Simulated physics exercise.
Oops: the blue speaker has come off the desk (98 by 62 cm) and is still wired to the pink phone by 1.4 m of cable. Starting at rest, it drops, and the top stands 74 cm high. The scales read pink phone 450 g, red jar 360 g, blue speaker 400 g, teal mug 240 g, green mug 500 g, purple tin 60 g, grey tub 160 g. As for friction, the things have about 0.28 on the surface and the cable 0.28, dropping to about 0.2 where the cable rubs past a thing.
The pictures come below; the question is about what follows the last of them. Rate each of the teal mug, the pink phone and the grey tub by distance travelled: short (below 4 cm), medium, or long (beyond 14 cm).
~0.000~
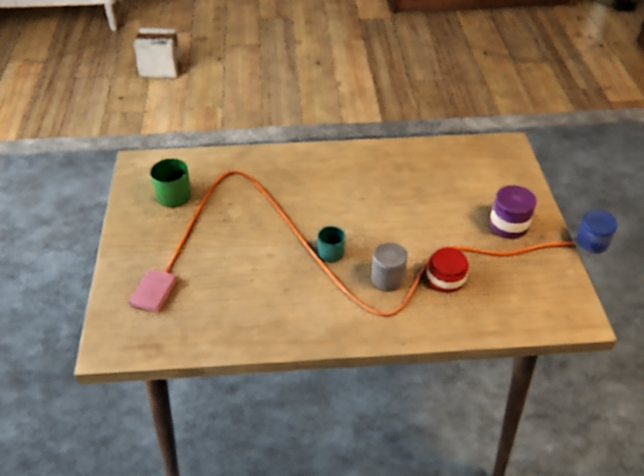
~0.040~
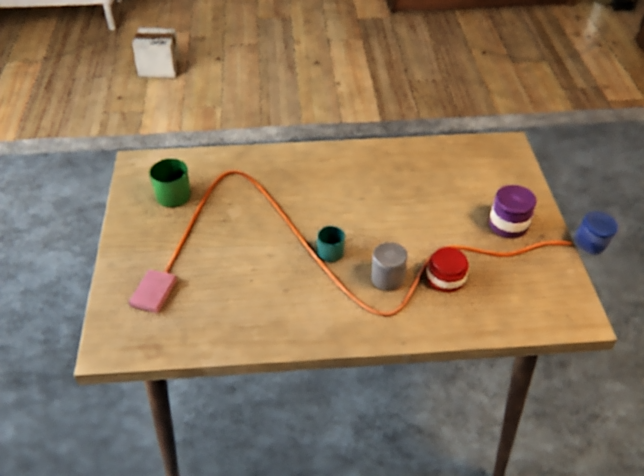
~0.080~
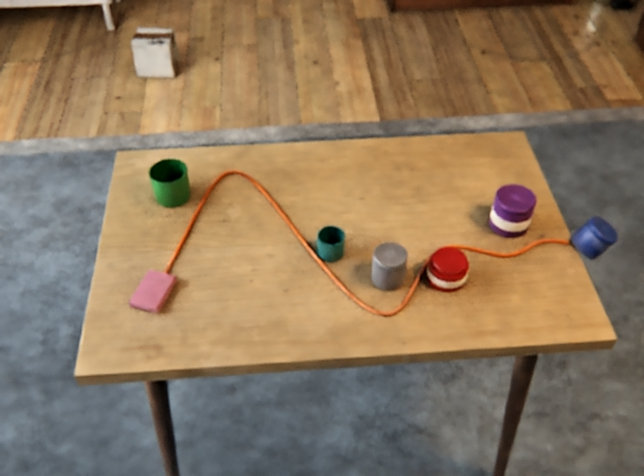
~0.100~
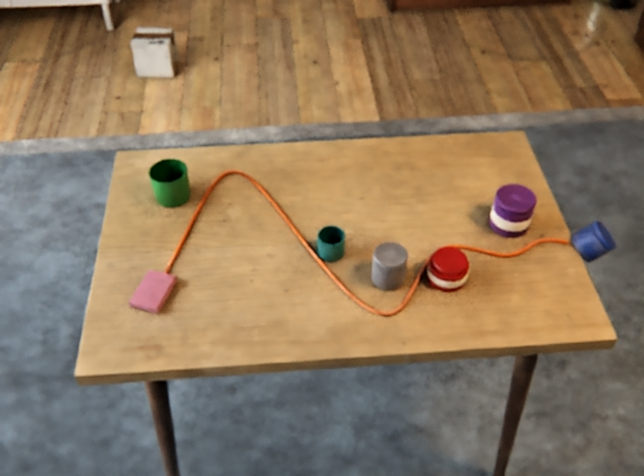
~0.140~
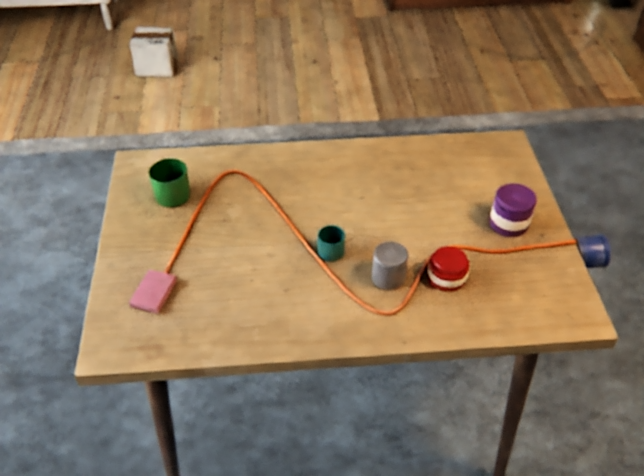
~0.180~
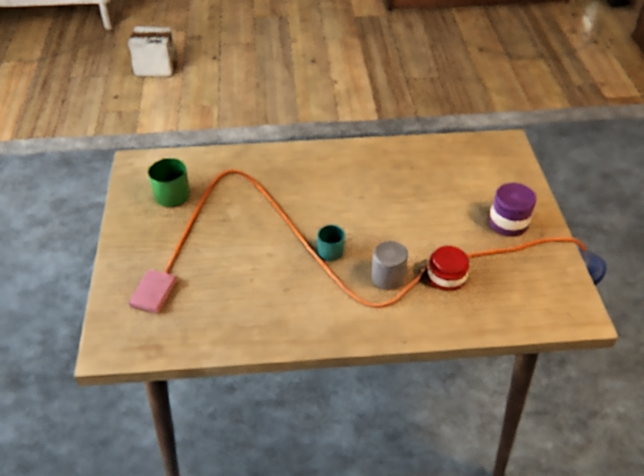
Ratings: Teal mug - short, pink phone - long, grey tub - long.
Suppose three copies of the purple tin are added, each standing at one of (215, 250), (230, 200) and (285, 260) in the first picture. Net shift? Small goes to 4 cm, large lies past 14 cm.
First: A big shift; second: A big shift; third: A big shift.
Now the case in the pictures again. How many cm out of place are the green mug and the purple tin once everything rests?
Final places, approx.: Green mug 0 cm off, purple tin 0 cm off.
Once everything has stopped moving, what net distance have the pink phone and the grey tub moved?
Final offset from start: Pink phone = 35 cm, grey tub = 20 cm.
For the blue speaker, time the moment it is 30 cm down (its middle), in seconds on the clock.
It gets there at roughly 0.32 s.
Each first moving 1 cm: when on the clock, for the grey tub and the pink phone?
Grey tub 0.28 s; pink phone 0.44 s, roughly.
By 0.4 s, the cable's tail end at (177, 280); grey tub 3 cm off its start, pink phone 1 cm off its start, blue speaker over the edge.
By 0.7 s, the cable's tail end at (268, 310); pink phone 25 cm off its start, grey tub 20 cm off its start, blue speaker over the edge.
By 0.9 s, the cable's tail end at (317, 297); pink phone 36 cm off its start at (341, 288), grey tub 22 cm off its start at (376, 175), blue speaker over the edge.
By 1.2 s, the cable's tail end at (318, 297); pink phone 36 cm off its start, grey tub 22 cm off its start, blue speaker over the edge.
By 2.4 s, the cable's tail end at (318, 297); pink phone 36 cm off its start at (342, 288), grey tub 22 cm off its start at (376, 175), teal mug 0 cm off its start at (331, 234), blue speaker over the edge.
